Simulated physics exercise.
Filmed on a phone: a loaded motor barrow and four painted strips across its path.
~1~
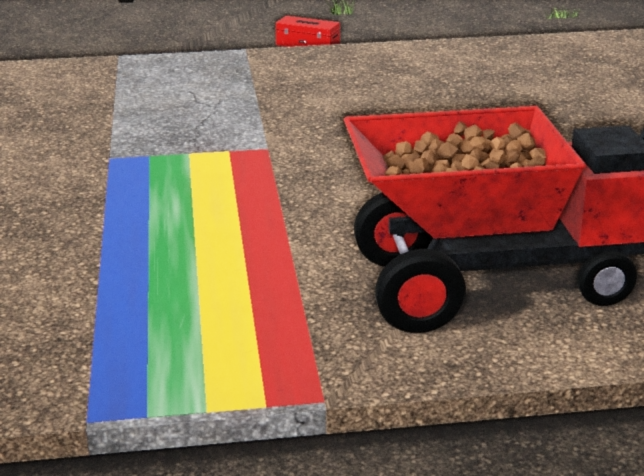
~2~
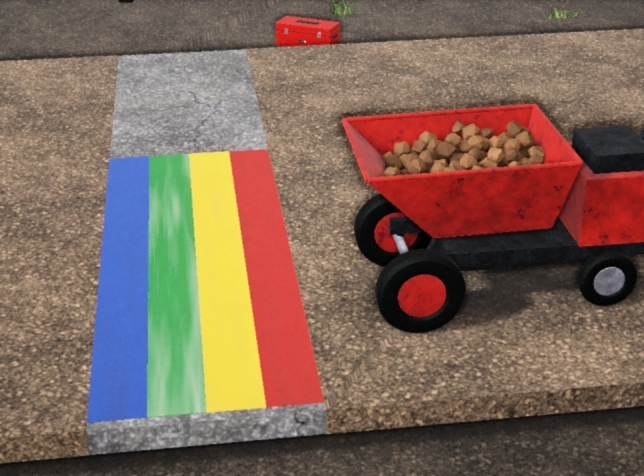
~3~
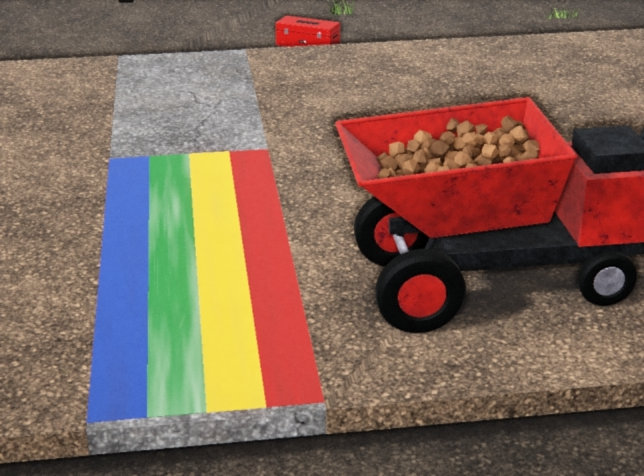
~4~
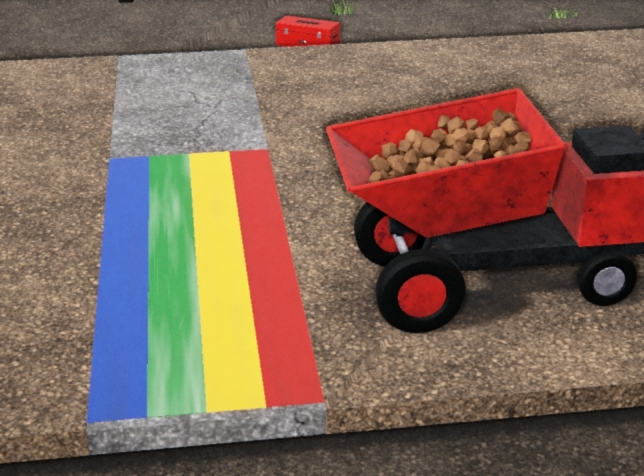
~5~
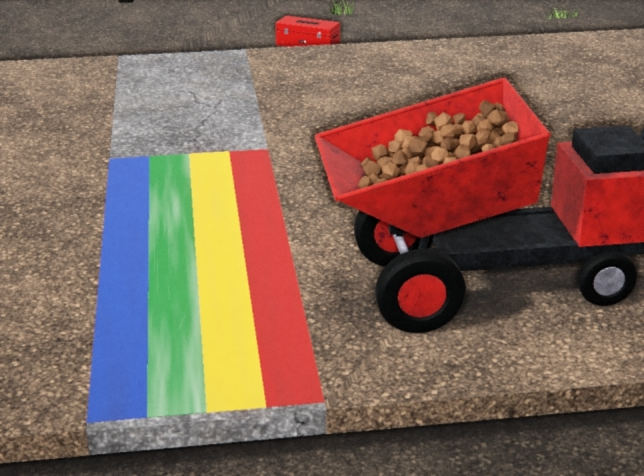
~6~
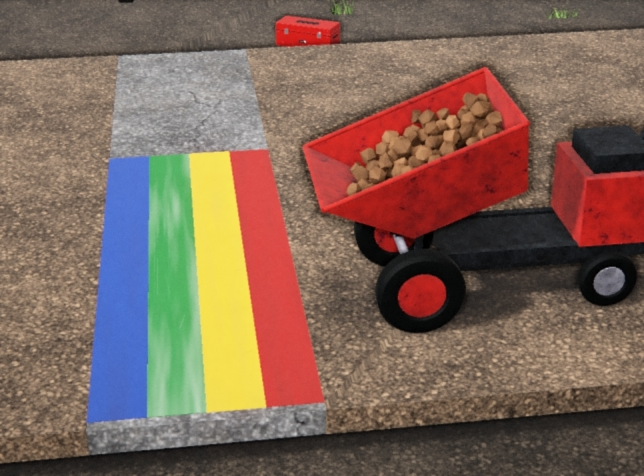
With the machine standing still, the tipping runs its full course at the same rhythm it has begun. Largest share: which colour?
Colour: Yellow.
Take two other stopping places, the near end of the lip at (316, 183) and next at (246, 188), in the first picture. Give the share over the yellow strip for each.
Okay, so the first one ends at 10 % and the second at 0 %.
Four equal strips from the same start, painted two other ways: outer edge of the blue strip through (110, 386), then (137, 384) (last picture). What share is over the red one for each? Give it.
Respectively 0 and 0 percent.
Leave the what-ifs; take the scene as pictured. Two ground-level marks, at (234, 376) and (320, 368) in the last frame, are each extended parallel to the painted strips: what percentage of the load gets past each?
Result, first then second: 50 %, 70 %.
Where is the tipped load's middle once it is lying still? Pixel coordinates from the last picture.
It settles centred around (204, 306).
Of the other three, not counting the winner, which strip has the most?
The answer is green.
Soon after the last picture, skip tipped steeply; all in the skip.
A little later, skip tipped right over; about two thirds in the skip; a small part over the red strip; about a quarter over the yellow strip; a stray few over the green strip.
Later still, skip tipped right over; about a third in the skip; a small part over the red strip; about a third over the yellow strip; about a quarter over the green strip; a small part over the blue strip; a small part off the paint.
At rest, skip tipped right over; about a third in the skip; a small part over the red strip; about a third over the yellow strip; about a quarter over the green strip; a small part over the blue strip; a small part off the paint.
